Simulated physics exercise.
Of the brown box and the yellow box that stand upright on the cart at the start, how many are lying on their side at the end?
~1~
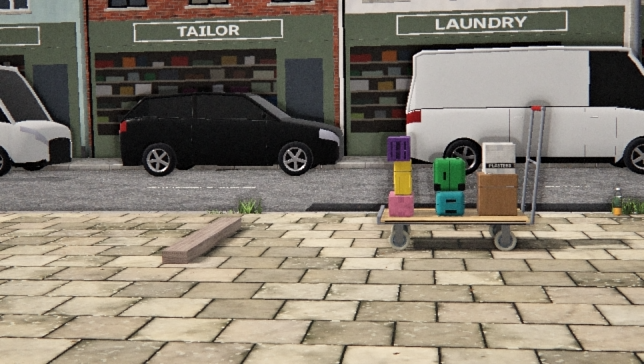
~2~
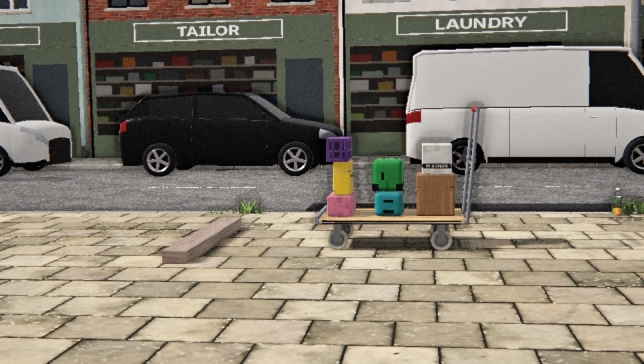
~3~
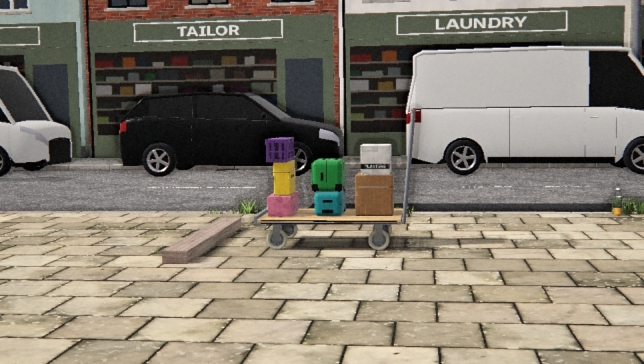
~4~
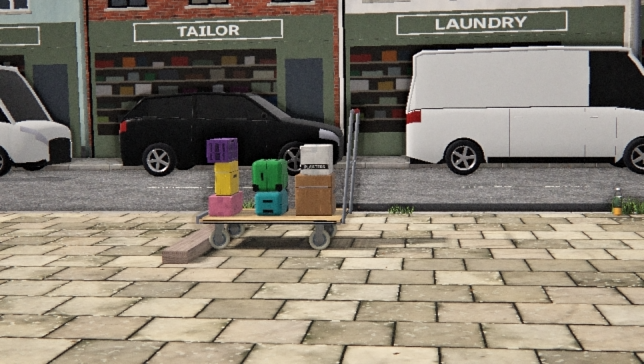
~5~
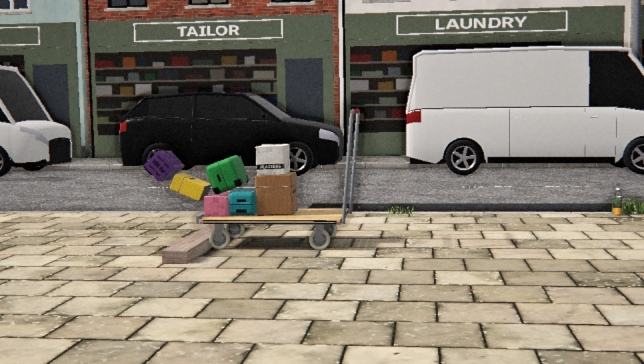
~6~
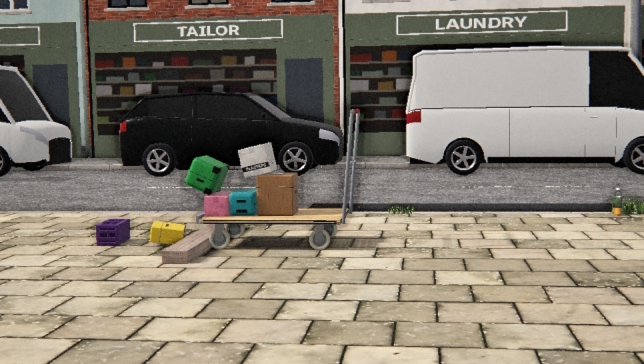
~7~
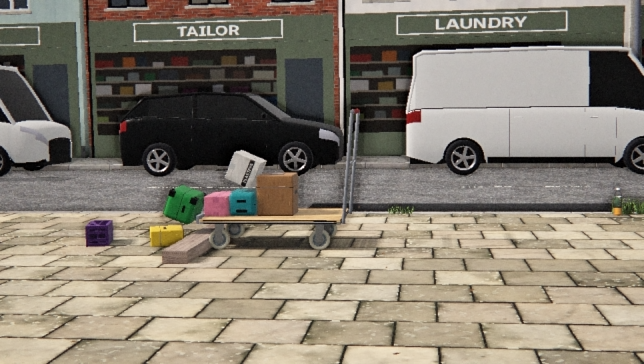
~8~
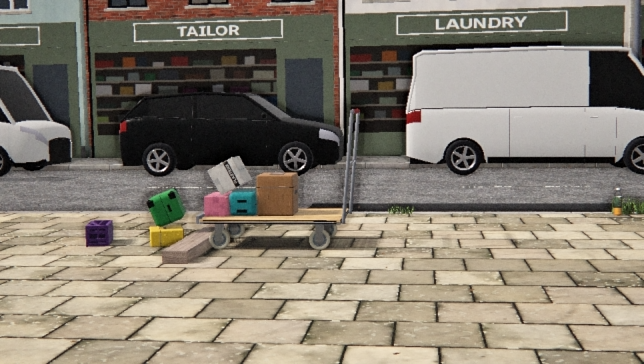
One of them is lying on its side at the end, the yellow box, while the brown box still stands upright on the cart.
